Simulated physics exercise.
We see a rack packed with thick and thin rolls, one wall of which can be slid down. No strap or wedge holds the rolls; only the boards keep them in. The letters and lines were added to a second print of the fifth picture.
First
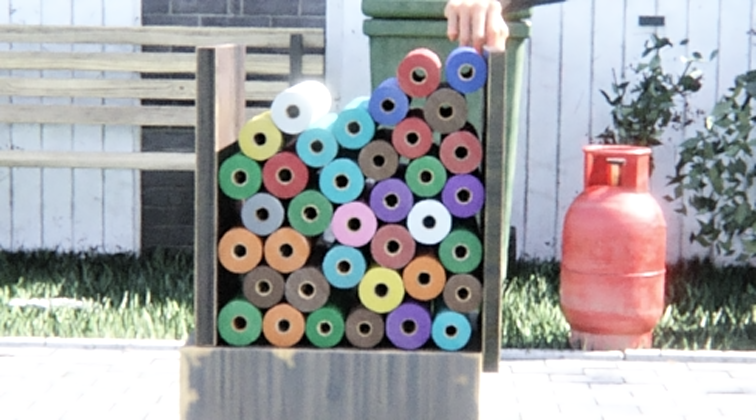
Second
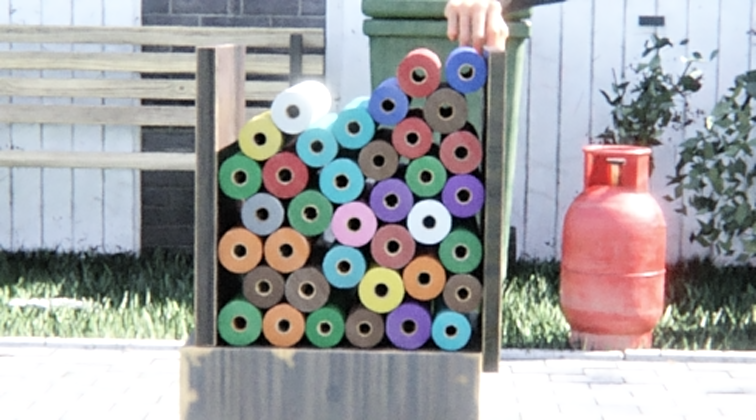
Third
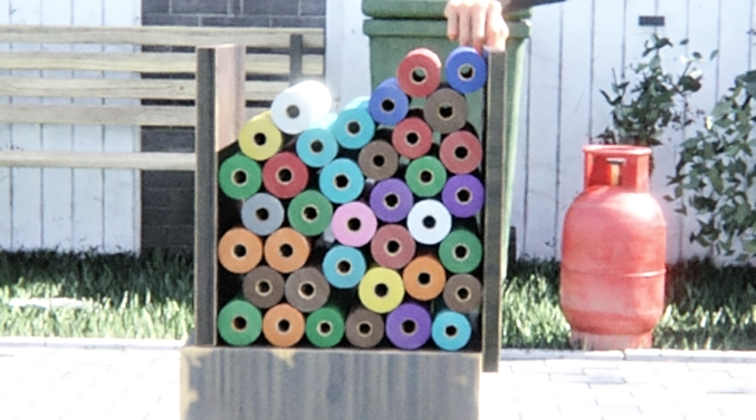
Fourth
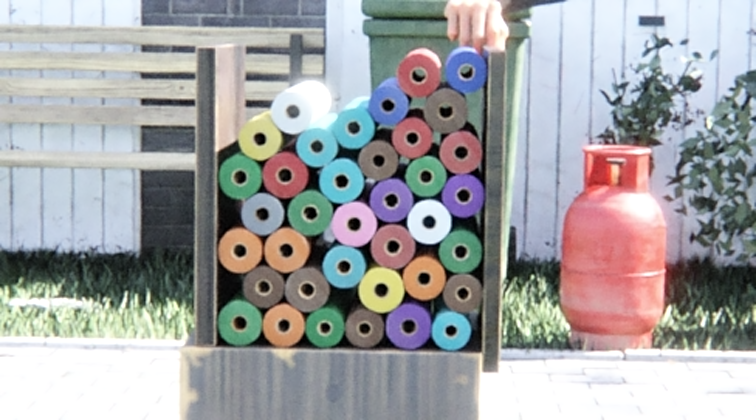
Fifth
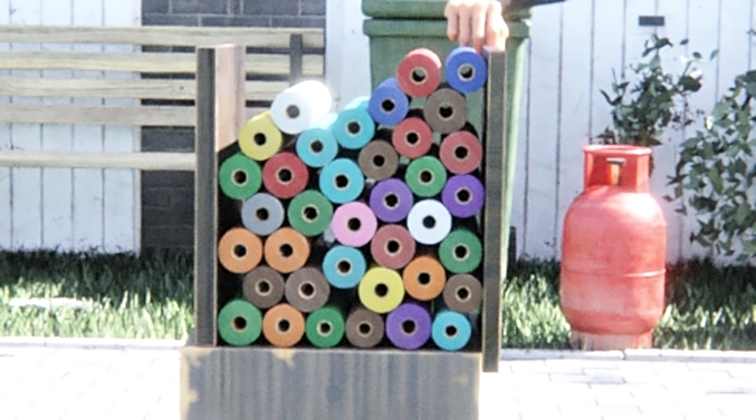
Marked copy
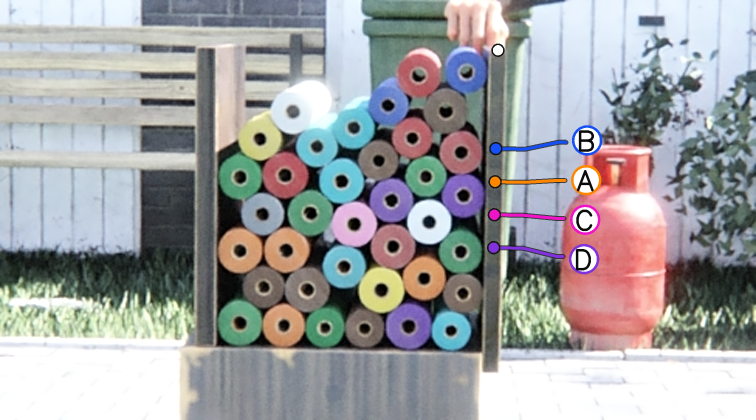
A hand rested on the top right corner of a wooden rack packed with colorful rolls, while a red gas cylinder stood on the right. Nothing visibly moved the whole time.
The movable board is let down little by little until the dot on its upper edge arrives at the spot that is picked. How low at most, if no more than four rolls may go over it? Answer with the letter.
Down to C.
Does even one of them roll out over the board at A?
Yes, at A.
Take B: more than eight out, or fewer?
At B, fewer than eight.
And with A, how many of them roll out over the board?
The count is one.
On the copy, A at (495, 182); B at (496, 149); C at (494, 215); D at (493, 247); the white dot at (498, 50).
On C. First, top of the board (487, 122).
Then, top of the board (485, 204).
Finally, top of the board (485, 214), four out over the board.
By contrast, A one out over the board; B none out over the board; D more than four out over the board.
